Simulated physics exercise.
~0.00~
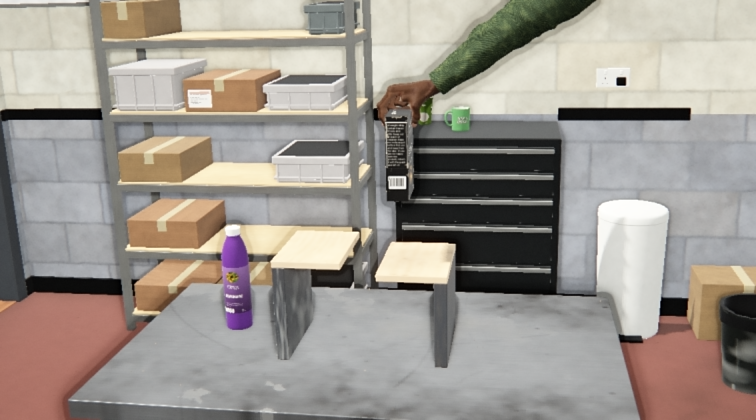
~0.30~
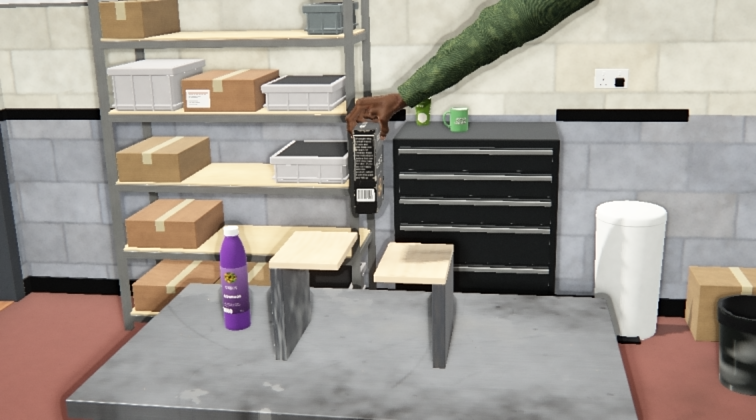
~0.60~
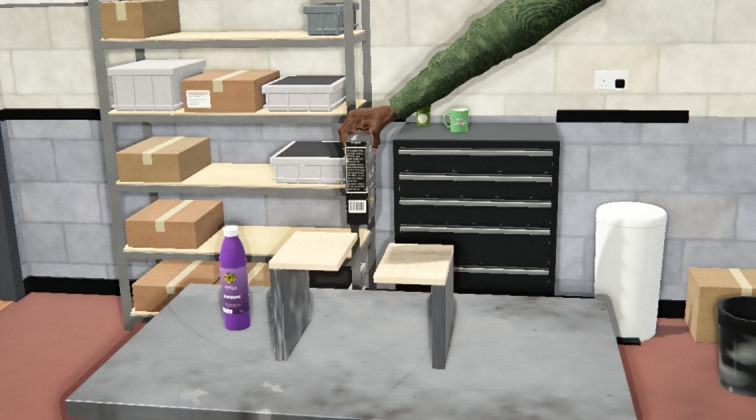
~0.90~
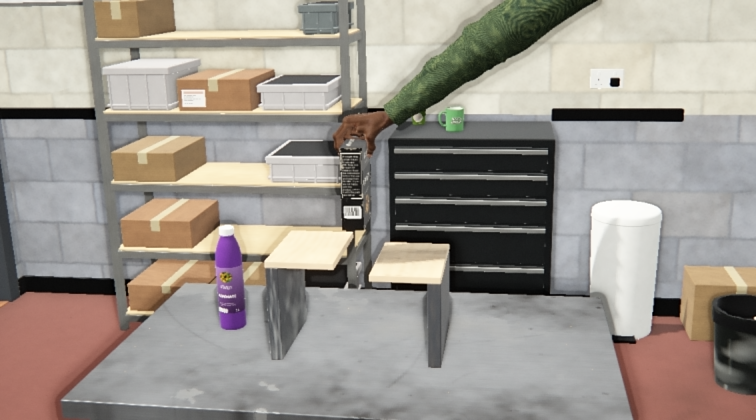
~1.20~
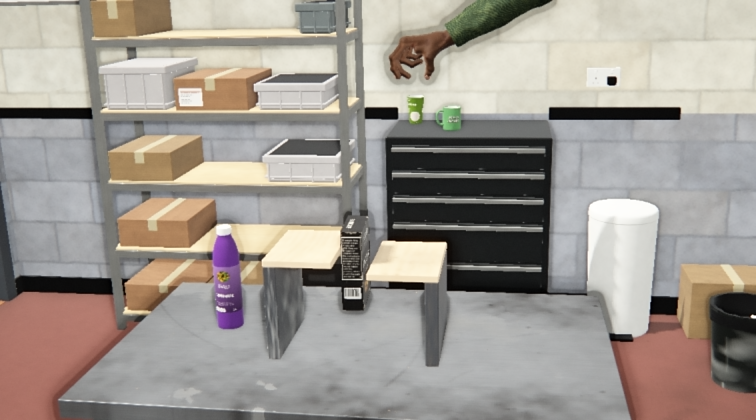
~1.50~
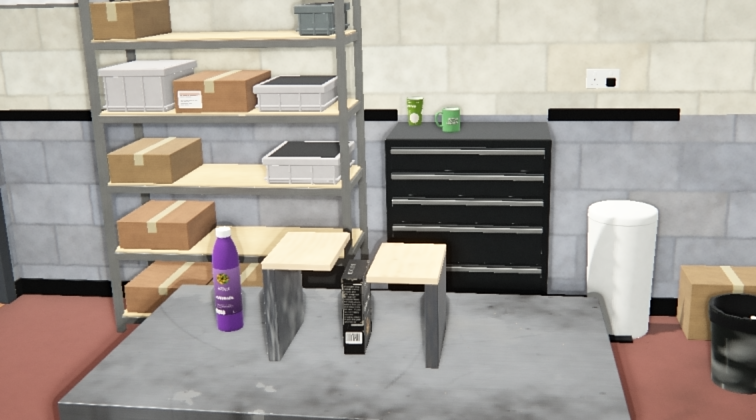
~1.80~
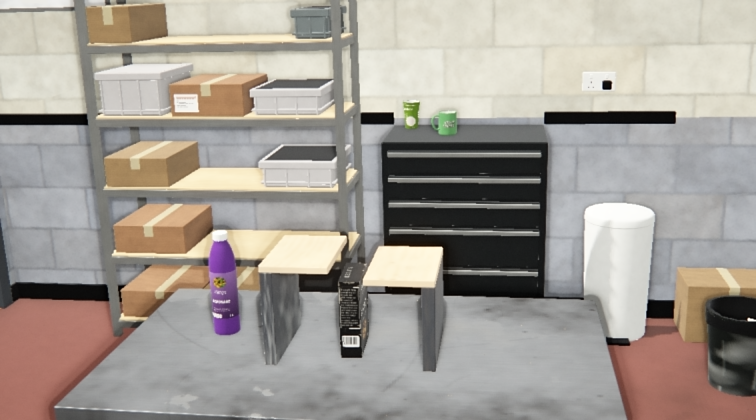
In a storeroom, a hand releases a black packet, which drops upright through a stand's gap.
